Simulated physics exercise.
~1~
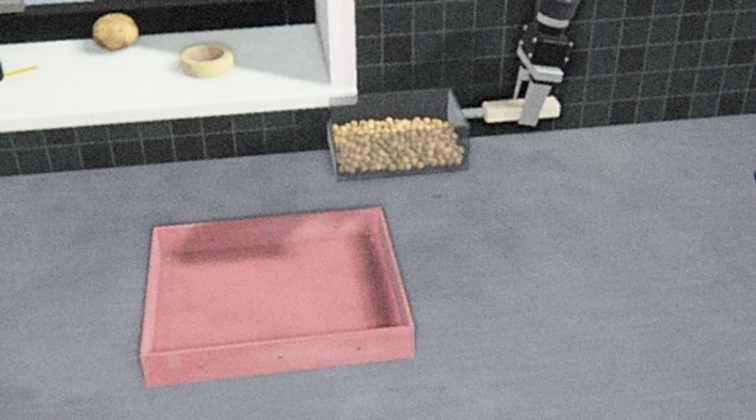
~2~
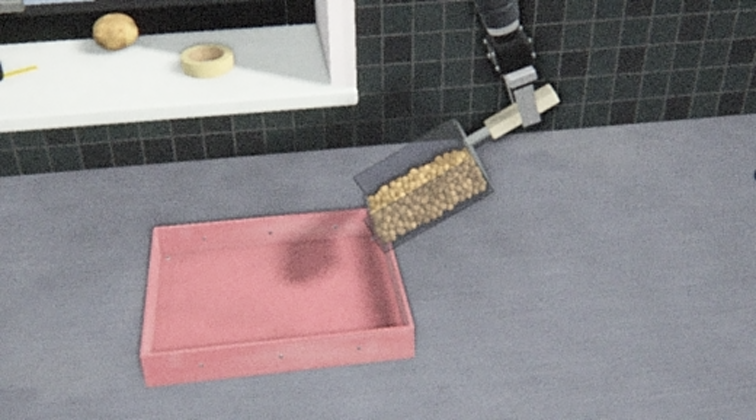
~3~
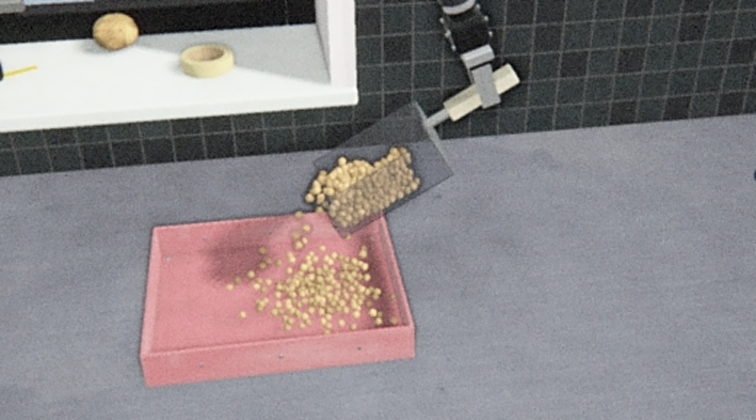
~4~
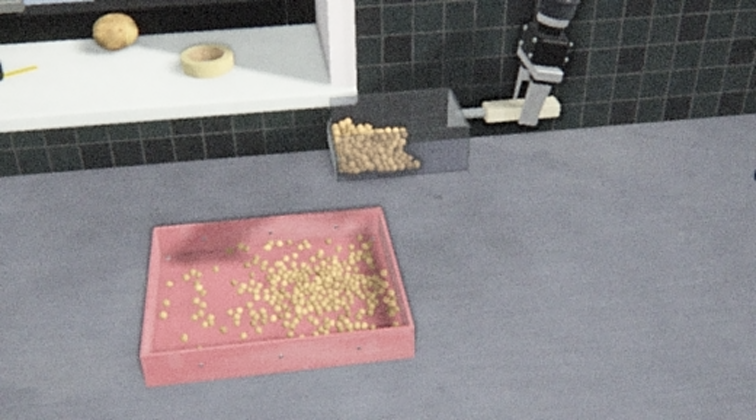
At first, a robotic arm holds a clear, open box heaped with dried chickpeas by its pale handle, above and to the right of an empty pink tray on a grey surface. The arm swings the box down toward the tray and tilts it so its open end hangs over the near corner of the rim. It then shifts left, still tilted, and chickpeas tumble out and scatter across the tray. Finally the arm returns the box level to its starting place, with a smaller pile left at its left end and many chickpeas spread over the tray.
